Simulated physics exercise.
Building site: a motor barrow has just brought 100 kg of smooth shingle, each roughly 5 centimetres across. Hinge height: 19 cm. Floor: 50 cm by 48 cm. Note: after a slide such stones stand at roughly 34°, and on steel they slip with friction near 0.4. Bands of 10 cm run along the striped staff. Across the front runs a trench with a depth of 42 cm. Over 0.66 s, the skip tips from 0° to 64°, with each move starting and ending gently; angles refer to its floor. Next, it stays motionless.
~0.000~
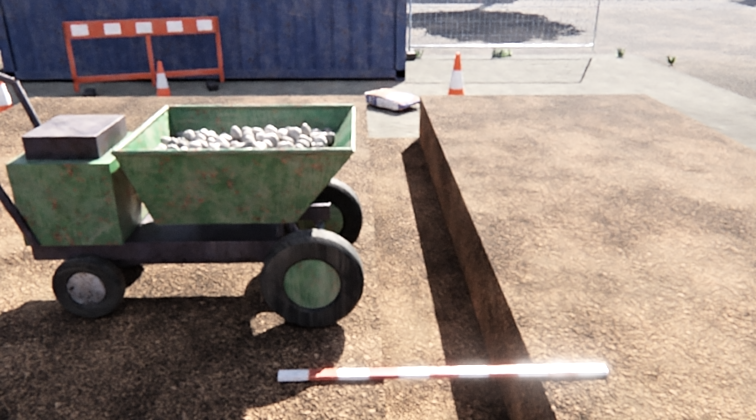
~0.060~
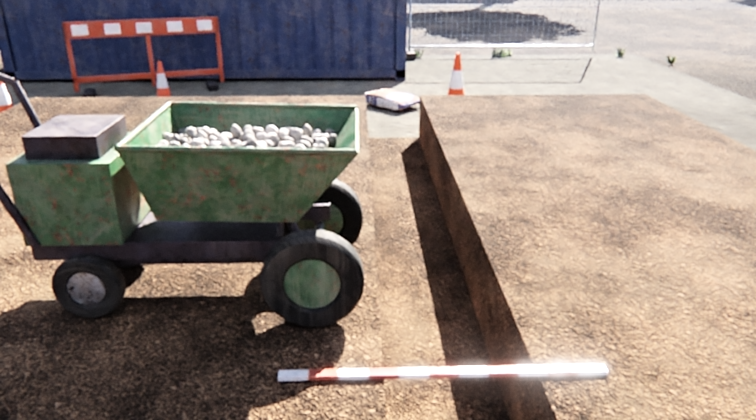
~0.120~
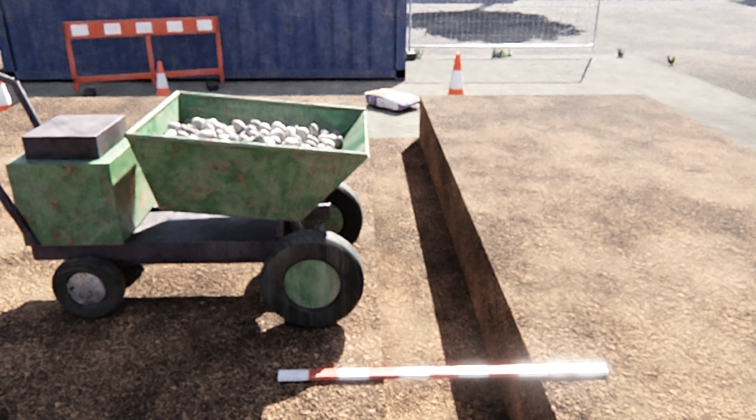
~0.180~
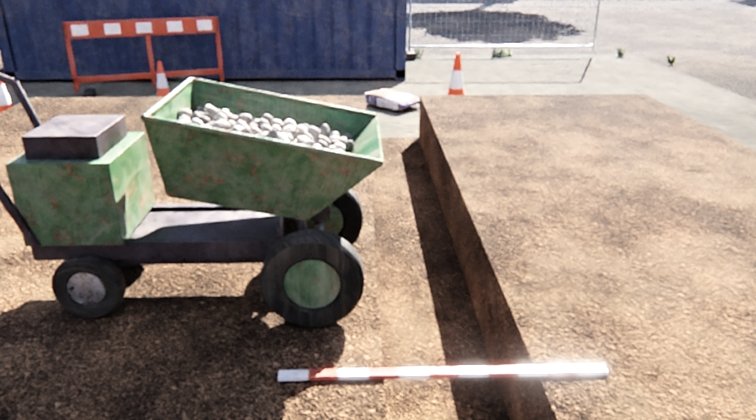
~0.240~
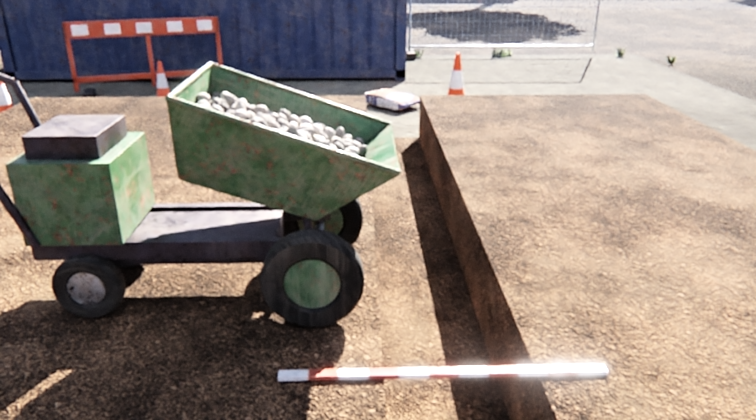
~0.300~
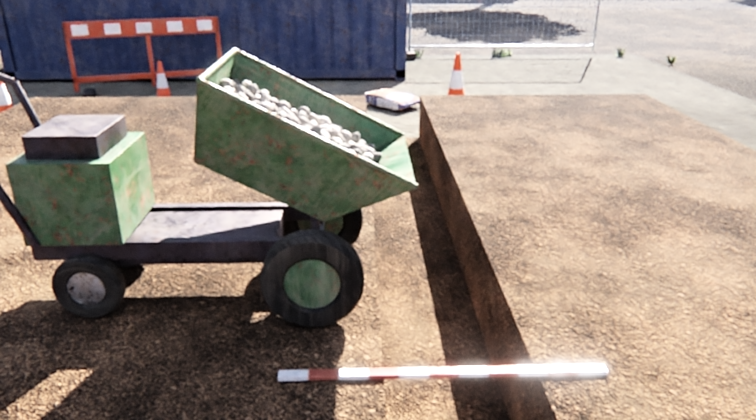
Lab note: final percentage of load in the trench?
Approx. 56 %.
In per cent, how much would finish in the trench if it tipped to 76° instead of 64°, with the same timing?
I'd expect around 55 in a hundred.
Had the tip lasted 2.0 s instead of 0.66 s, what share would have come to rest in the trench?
Roughly 80 per cent.
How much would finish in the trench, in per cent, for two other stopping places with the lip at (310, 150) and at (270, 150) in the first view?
Some 85 and some 100 per cent, in that order.
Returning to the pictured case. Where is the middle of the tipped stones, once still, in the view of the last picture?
Middle at around (489, 342), I'd say.
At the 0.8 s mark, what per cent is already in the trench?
15 per cent or so by then.
After 0.5 s the floor is at 55°; 100 % in the skip; the foremost stones are at (420, 201).
After 0.8 s the floor is at 64°; 83 % in the skip, 15 % in the trench, 1 % past the trench; the foremost stones are at (517, 268).
After 1.1 s the floor is at 64°; 33 % in the skip, 26 % in the trench, 42 % past the trench; the foremost stones are at (665, 279).
After 3.1 s the floor is at 64°; 0 % in the skip, 56 % in the trench, 44 % past the trench; the foremost stones are past the picture's edge.
